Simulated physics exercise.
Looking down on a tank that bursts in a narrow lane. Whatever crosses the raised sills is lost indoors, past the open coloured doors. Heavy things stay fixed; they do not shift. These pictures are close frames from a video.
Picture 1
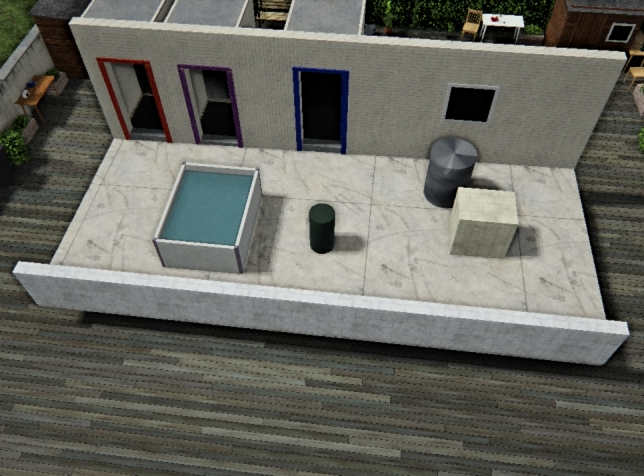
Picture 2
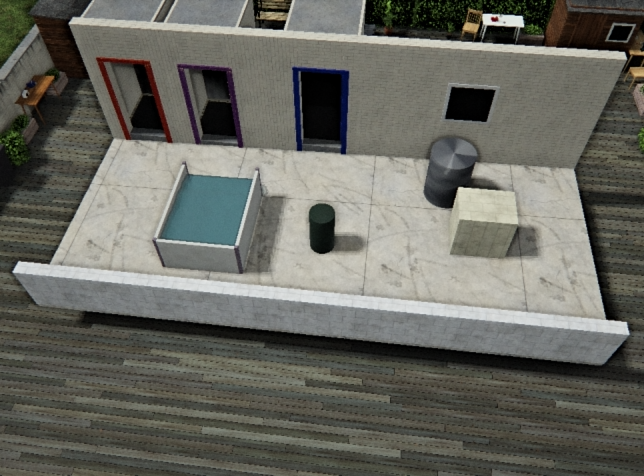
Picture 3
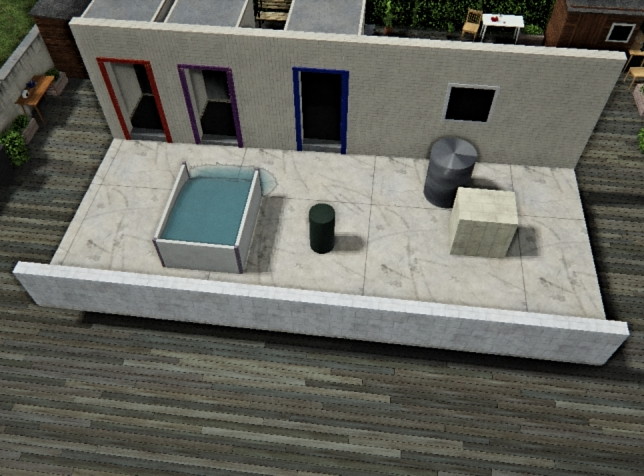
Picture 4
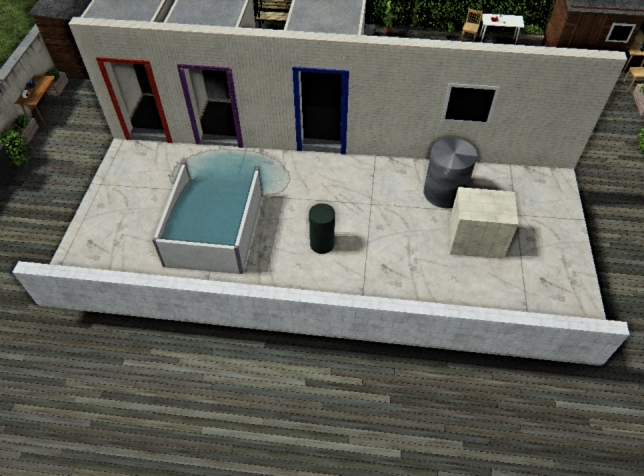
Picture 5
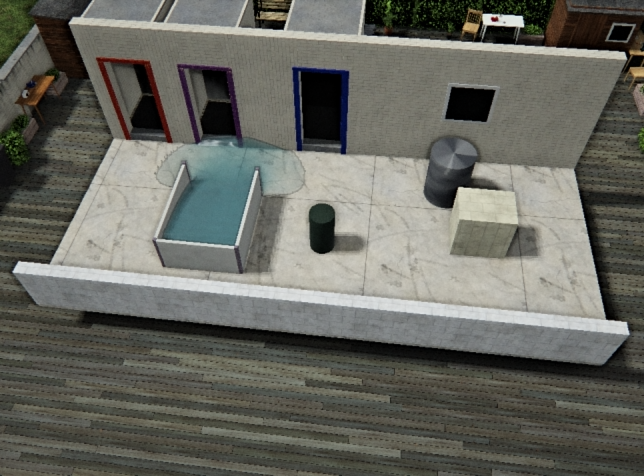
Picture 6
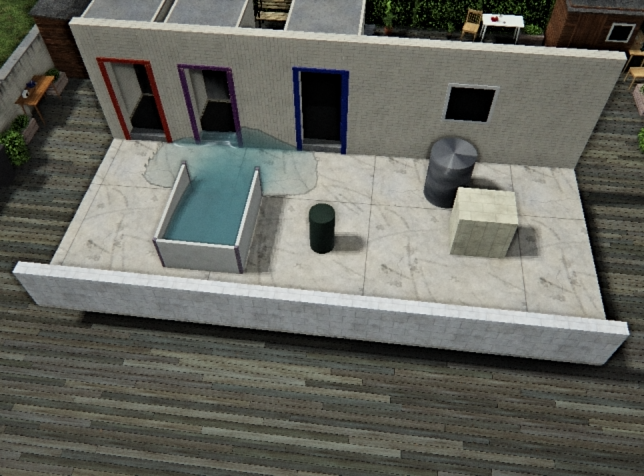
Water pours from the tank's open far side and spreads across the pale floor to the wall.
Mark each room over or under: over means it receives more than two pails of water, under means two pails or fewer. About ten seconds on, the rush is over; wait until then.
Purple door - over; red door - under; blue door - under.
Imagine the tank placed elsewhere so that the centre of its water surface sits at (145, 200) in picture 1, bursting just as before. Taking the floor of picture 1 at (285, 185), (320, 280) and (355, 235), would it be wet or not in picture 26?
Result: Inundated; spared; inundated.
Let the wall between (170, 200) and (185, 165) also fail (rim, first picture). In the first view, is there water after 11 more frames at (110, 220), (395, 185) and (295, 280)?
Soaked, untouched, untouched.
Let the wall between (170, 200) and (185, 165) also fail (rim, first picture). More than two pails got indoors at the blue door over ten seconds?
The blue door falls short.
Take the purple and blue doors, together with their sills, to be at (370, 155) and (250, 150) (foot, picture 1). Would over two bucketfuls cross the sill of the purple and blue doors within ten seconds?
Then: Purple door holds; blue door is over.
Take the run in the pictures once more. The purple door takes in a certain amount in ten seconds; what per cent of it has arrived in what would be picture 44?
Approximately 100 in a hundred, I reckon.
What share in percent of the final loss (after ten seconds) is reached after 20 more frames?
My estimate is roughly 55 percent.
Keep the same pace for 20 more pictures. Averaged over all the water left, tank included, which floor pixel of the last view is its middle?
About (276, 189) in the last view.
A moment on, water covers 15 % of the floor; the purple door far over two buckets in, the red door wet at the sill, nothing in, the blue door wet at the sill, nothing in.
Next, water covers 25 % of the floor; the purple door far over two buckets in, the red door wet at the sill, nothing in, the blue door wet at the sill, nothing in.
Then, water covers 45 % of the floor; the purple door far over two buckets in, the red door wet at the sill, nothing in, the blue door wet at the sill, nothing in.
Later, water covers 60 % of the floor; the purple door far over two buckets in, the red door wet at the sill, nothing in, the blue door wet at the sill, nothing in.
In the end, water covers 65 % of the floor; the purple door far over two buckets in, the red door wet at the sill, nothing in, the blue door wet at the sill, nothing in.
